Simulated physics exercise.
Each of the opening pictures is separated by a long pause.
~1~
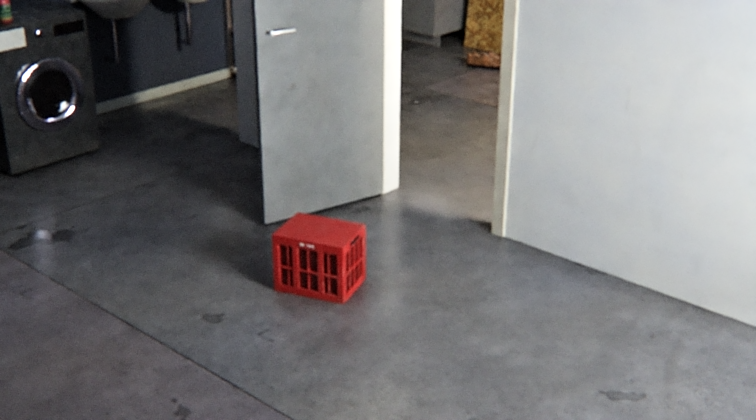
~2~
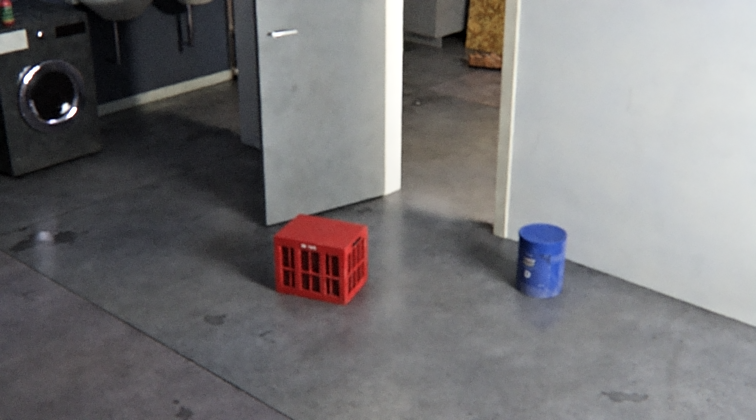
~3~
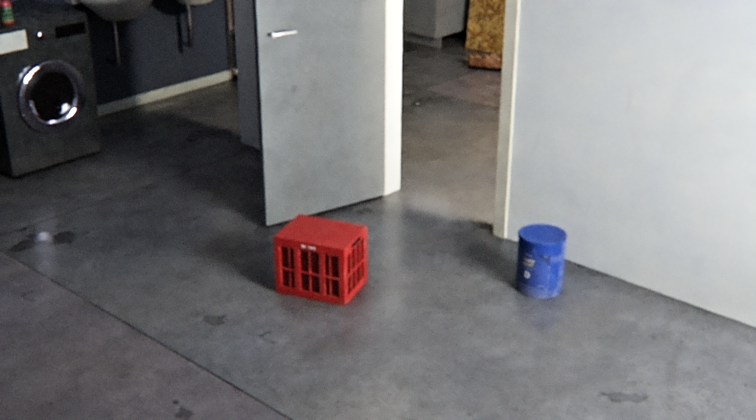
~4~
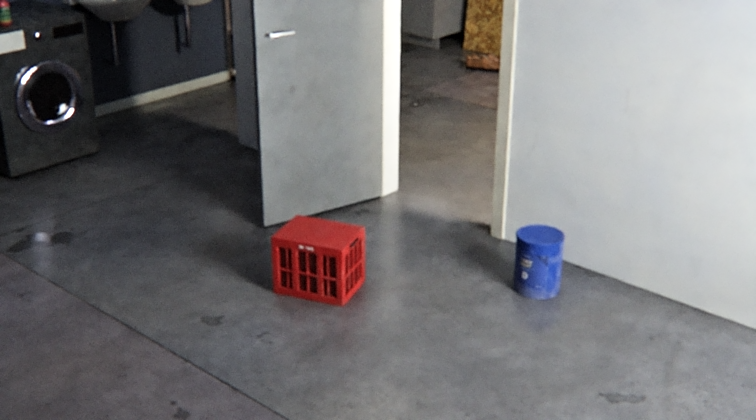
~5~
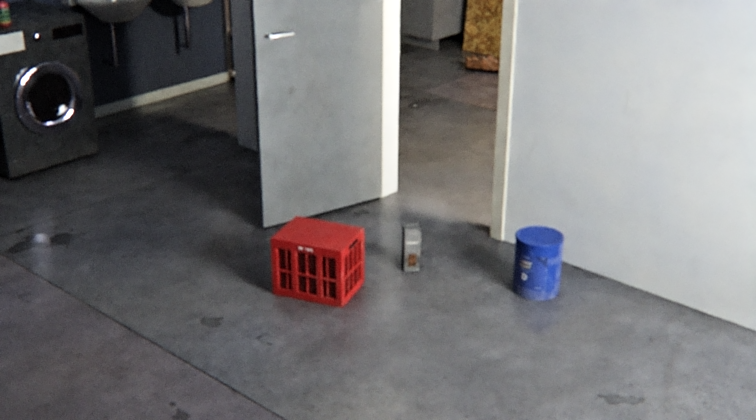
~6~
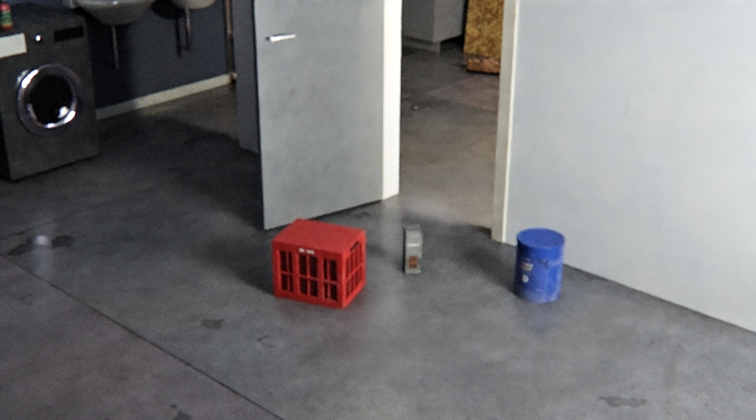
Grey door standing wide open and still beside a red crate, with a blue pail and then a grey carton appearing.
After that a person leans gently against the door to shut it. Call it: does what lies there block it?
No.
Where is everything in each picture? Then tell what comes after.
Door wide open and still, in the first frame.
Door wide open and still; blue pail (541, 260); red crate (322, 259), in the second frame.
Door wide open and still; blue pail (541, 261); red crate (321, 259), in the third frame.
Door wide open and still; blue pail (539, 262); red crate (319, 260), in the fourth frame.
Door wide open and still; blue pail (538, 263); red crate (318, 261), in the fifth frame.
Door wide open and still; grey carton (412, 249); blue pail (539, 265), in the sixth frame.
Then, 0.80 s on from there, open by 81°.
Then, 1.40 s on from there, open by 49°.
Then, 2.00 s on from there, open by 15°.
In the end, open by 0°; all 3 unmoved. At the end, from the last picture's camera, grey carton near (412, 249).
